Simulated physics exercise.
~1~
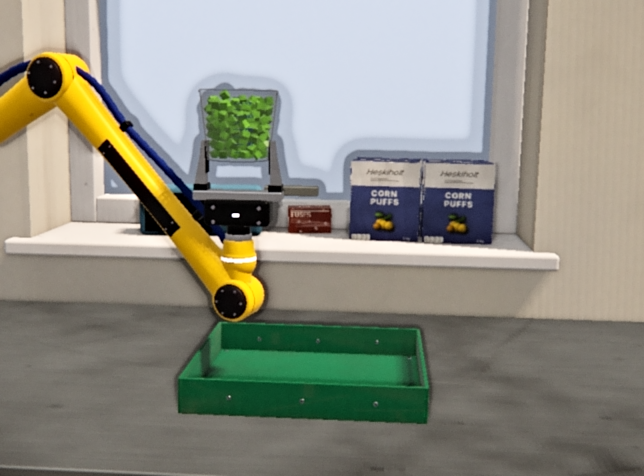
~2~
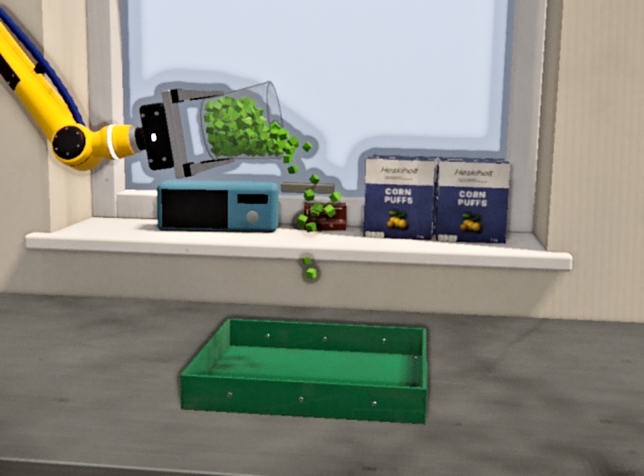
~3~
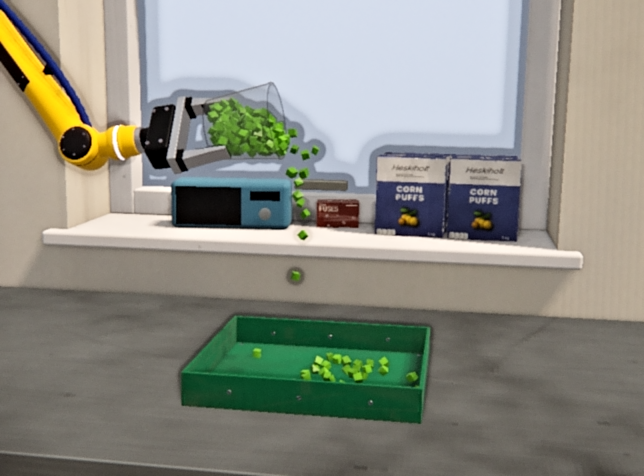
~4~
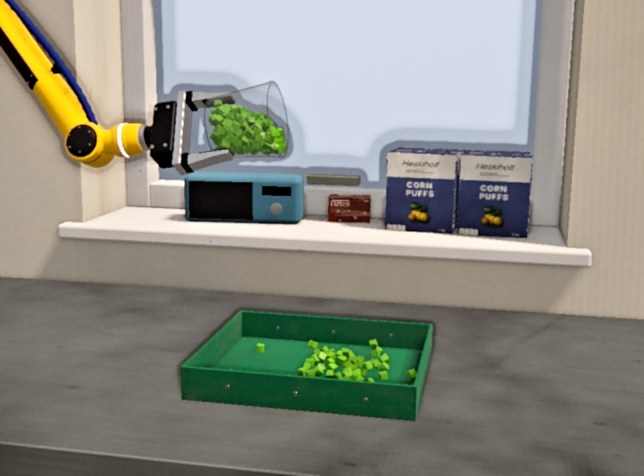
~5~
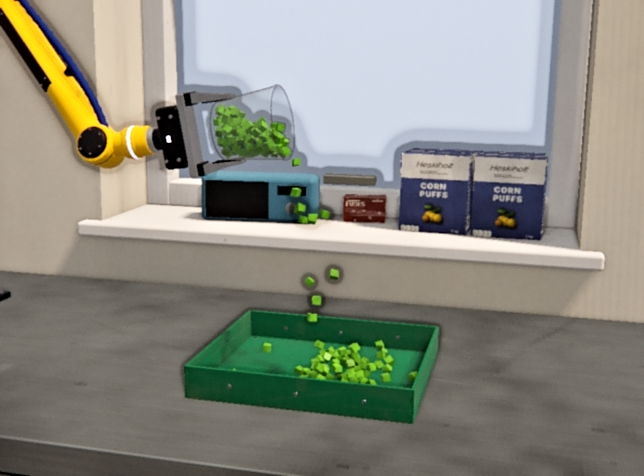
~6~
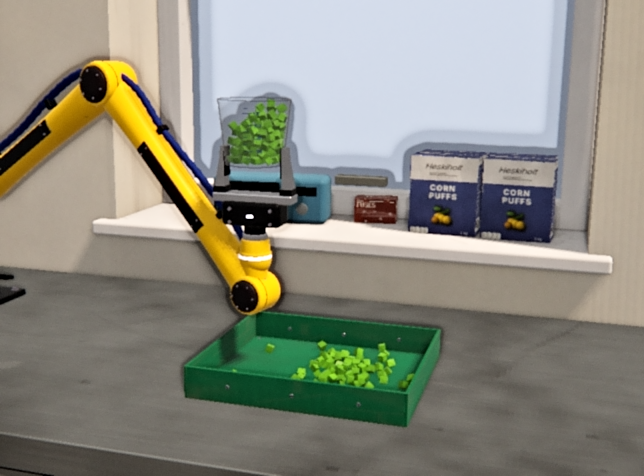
The video shows a yellow robot arm tipping a clear beaker of green vegetable dice on its side above a green tray, spilling pieces in bursts, then standing it upright again, with a small heap in the tray and many dice still in the beaker.
